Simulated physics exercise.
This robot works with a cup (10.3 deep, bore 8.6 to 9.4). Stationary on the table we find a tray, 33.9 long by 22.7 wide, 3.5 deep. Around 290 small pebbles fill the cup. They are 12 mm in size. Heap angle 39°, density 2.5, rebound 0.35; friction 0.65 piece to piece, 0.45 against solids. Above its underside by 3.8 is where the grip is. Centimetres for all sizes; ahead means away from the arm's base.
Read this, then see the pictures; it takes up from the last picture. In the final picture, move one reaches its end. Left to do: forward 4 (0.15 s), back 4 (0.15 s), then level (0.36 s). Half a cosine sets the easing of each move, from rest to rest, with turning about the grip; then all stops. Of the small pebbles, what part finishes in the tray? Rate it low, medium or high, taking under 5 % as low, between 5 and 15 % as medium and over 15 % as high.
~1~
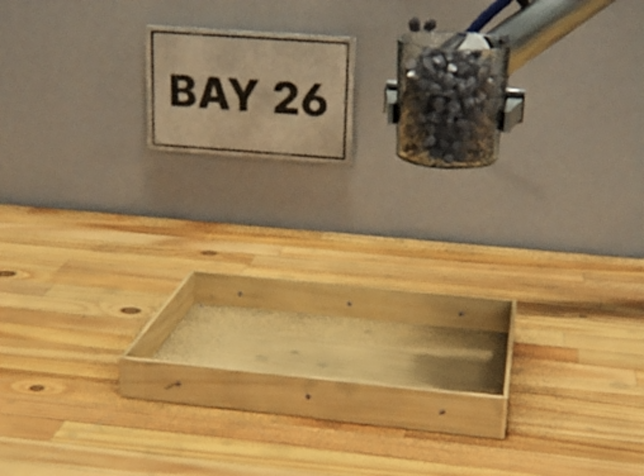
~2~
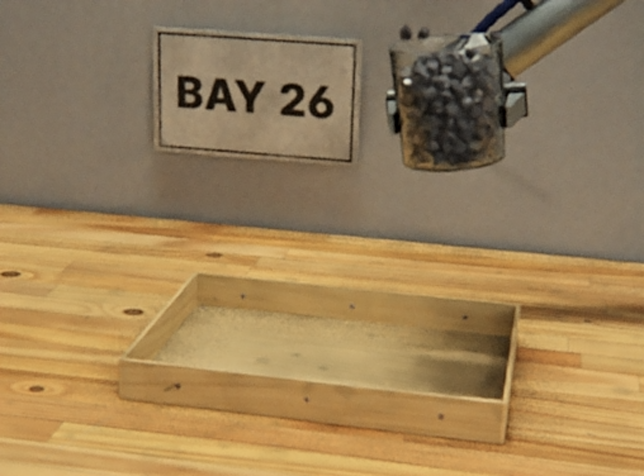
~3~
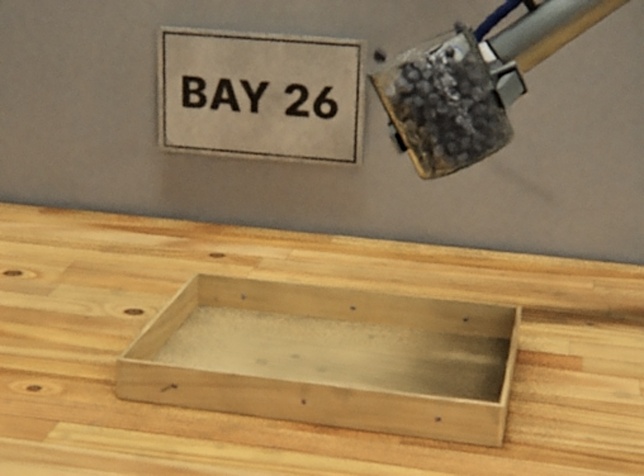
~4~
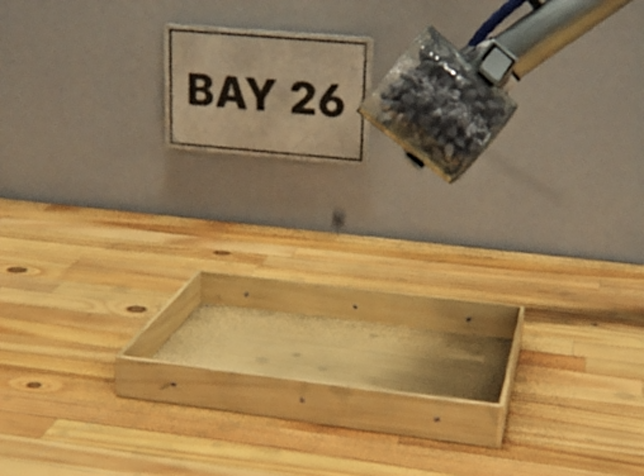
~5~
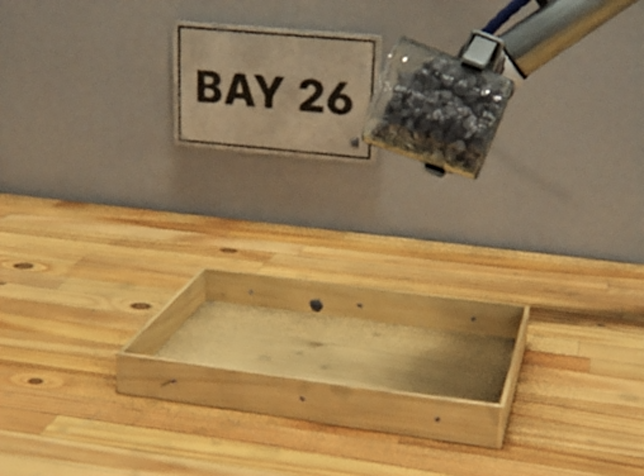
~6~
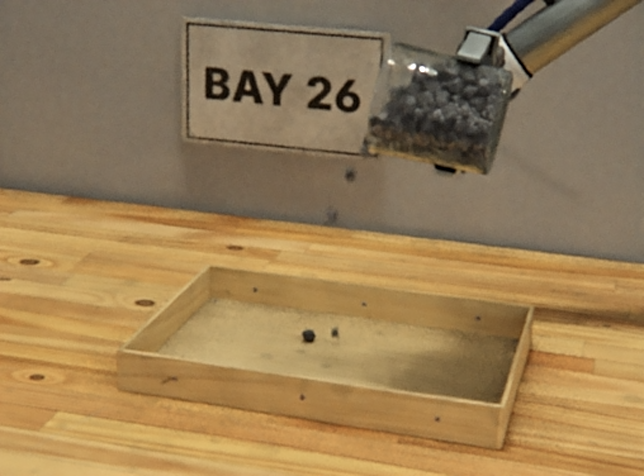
Rating: High.
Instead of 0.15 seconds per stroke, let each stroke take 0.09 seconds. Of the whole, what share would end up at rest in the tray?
It would be some 55 %.
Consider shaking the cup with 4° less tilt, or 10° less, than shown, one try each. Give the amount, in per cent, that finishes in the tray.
It would be around 20 and 15 per cent.
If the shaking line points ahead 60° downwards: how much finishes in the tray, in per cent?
Roughly 10 percent of it.
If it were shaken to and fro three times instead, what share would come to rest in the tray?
I'd expect something close to 50 per cent.
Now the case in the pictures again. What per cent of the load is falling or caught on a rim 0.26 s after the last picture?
Estimated fraction: Near 10 %.
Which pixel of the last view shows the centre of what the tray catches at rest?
Near (288, 347).
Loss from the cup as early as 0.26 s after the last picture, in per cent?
By then near 10 % is out.
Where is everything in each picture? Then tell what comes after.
In the first frame, the cup middle at (450, 101), level; upper third of the load around (451, 77), from x 405 to 505, top at y 25; 293 in the cup.
In the second frame, the cup middle at (450, 103), tilted 8° forward; upper third of the load around (452, 80), from x 405 to 495, top at y 35.
In the third frame, the cup middle at (444, 105), tilted 28° forward; upper third of the load around (449, 82), from x 380 to 500, top at y 25.
In the fourth frame, the cup middle at (440, 108), tilted 54° forward; upper third of the load around (443, 86), from x 340 to 500, top at y 60; 292 in the cup, 1 in flight or on a rim.
In the fifth frame, the cup middle at (440, 110), tilted 74° forward; upper third of the load around (449, 89), from x 315 to 500, top at y 65; 291 in the cup, 1 in the tray, 1 in flight or on a rim.
In the sixth frame, the cup middle at (443, 111), tilted 82° forward; upper third of the load around (455, 92), from x 310 to 500, top at y 70; 287 in the cup, 2 in the tray, 4 in flight or on a rim.
Then, 0.26 s on, tilted 82° forward, highest piece 28 above the table; 258 in the cup, 7 in the tray, 28 in flight or on a rim.
Then, 0.53 s on, tilted 24° forward, highest piece 30 above the table; 221 in the cup, 68 in the tray, 4 in flight or on a rim.
Then, 0.86 s on, level, highest piece 30 above the table; 221 in the cup, 72 in the tray.
Then, 1.91 s on, level, highest piece 30 above the table; 221 in the cup, 72 in the tray.
In the end, 221 in the cup, 72 in the tray. That is 25 % in the tray.
